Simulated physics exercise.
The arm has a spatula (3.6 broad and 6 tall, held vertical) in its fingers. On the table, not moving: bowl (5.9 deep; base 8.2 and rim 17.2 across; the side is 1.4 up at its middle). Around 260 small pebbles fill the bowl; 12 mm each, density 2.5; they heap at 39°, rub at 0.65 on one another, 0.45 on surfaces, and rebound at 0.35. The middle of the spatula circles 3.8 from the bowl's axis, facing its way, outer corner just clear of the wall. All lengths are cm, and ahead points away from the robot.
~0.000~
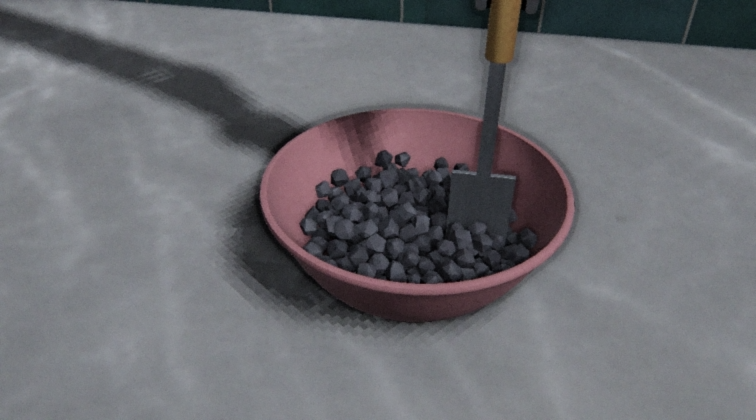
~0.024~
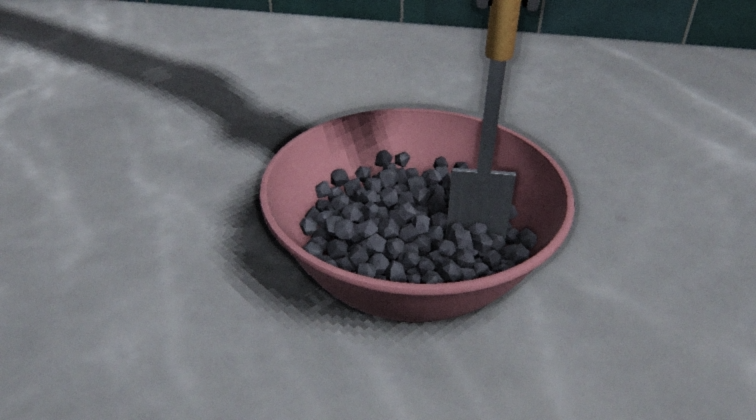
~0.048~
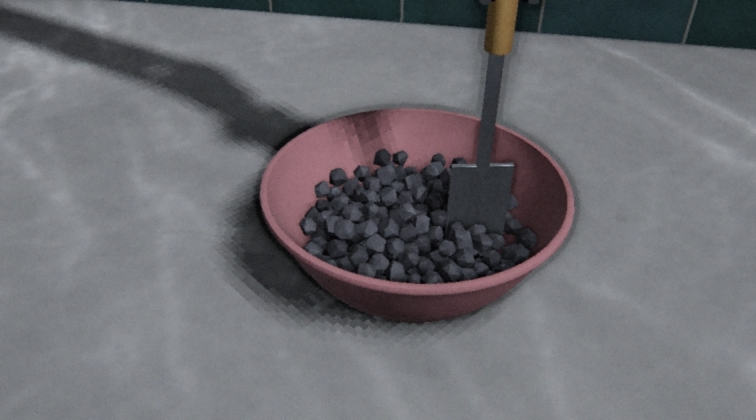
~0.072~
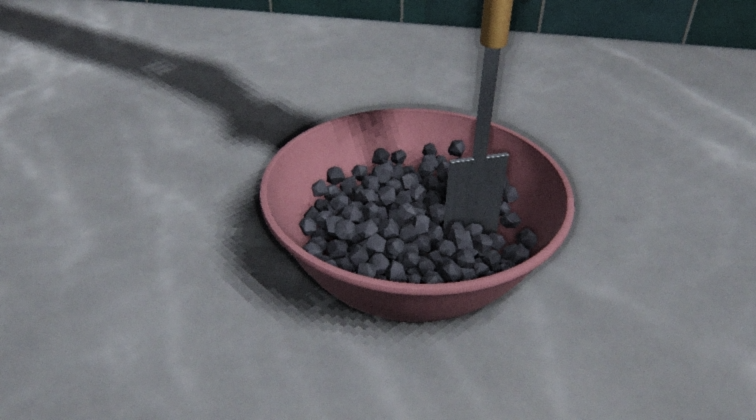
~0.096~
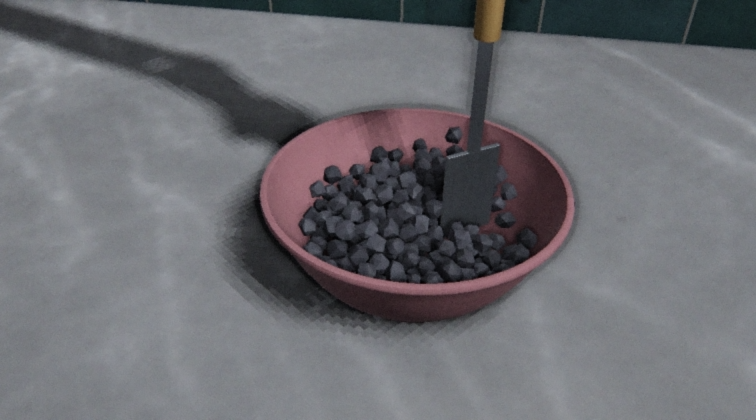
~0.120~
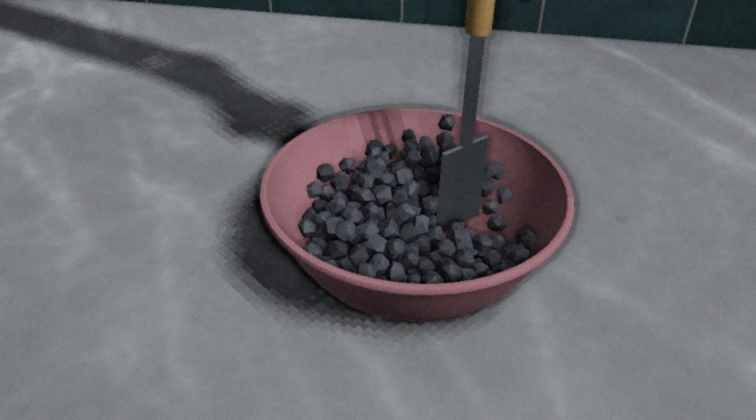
A spatula with a wooden-coloured handle and grey blade stands upright in a bowl on a pale grey, marbled surface, seen from above at an angle by a still camera. The pink bowl holds dark grey pebbles, with dark green tiles behind and a long shadow at left. The blade turns and sweeps slowly backward and slightly left, pushing pebbles up toward the far wall.
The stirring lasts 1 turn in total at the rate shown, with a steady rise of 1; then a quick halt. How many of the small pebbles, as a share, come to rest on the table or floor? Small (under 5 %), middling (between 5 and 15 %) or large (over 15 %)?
A middling share, between 5 and 15 %, ends on the table or floor.
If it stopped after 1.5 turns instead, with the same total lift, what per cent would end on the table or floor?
It would be near 10 per cent.
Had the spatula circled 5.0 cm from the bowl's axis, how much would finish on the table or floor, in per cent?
It would be near 10 per cent.
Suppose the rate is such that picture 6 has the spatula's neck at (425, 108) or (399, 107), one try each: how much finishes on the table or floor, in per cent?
Some 20 and 35 per cent.
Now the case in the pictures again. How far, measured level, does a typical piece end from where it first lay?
Roughly 7 cm.
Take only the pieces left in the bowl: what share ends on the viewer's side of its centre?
Roughly 35 per cent.
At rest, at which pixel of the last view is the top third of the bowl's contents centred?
Around (486, 187).
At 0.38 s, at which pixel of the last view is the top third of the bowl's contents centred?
At about (326, 213).
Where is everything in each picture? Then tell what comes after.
In the first picture, the spatula neck at (487, 151), 0° round; upper third of the load around (408, 218), from x 310 to 525, top at y 160; 258 in the bowl.
In the second picture, the spatula neck at (487, 149), 3° round; upper third of the load around (408, 218), from x 310 to 525, top at y 160.
In the third picture, the spatula neck at (486, 142), 13° round; upper third of the load around (408, 212), from x 310 to 525, top at y 160.
In the fourth picture, the spatula neck at (482, 135), 24° round; upper third of the load around (409, 204), from x 310 to 525, top at y 150.
In the fifth picture, the spatula neck at (476, 128), 36° round; upper third of the load around (408, 197), from x 310 to 525, top at y 135.
In the sixth picture, the spatula neck at (468, 122), 47° round; upper third of the load around (405, 189), from x 310 to 525, top at y 120; 258 in the bowl.
After 0.38 s, 168° round, highest piece 7 above the table; 251 in the bowl, 2 on the table or floor, 5 in flight or on the tool.
After 0.64 s, 290° round, highest piece 7 above the table; 239 in the bowl, 14 on the table or floor, 5 in flight or on the tool.
After 0.97 s, 0° round, highest piece 7 above the table; 236 in the bowl, 22 on the table or floor.
After 1.67 s, 0° round, highest piece 7 above the table; 236 in the bowl, 22 on the table or floor.
In the end, 236 in the bowl, 22 on the table or floor. That is 9 % on the table or floor.
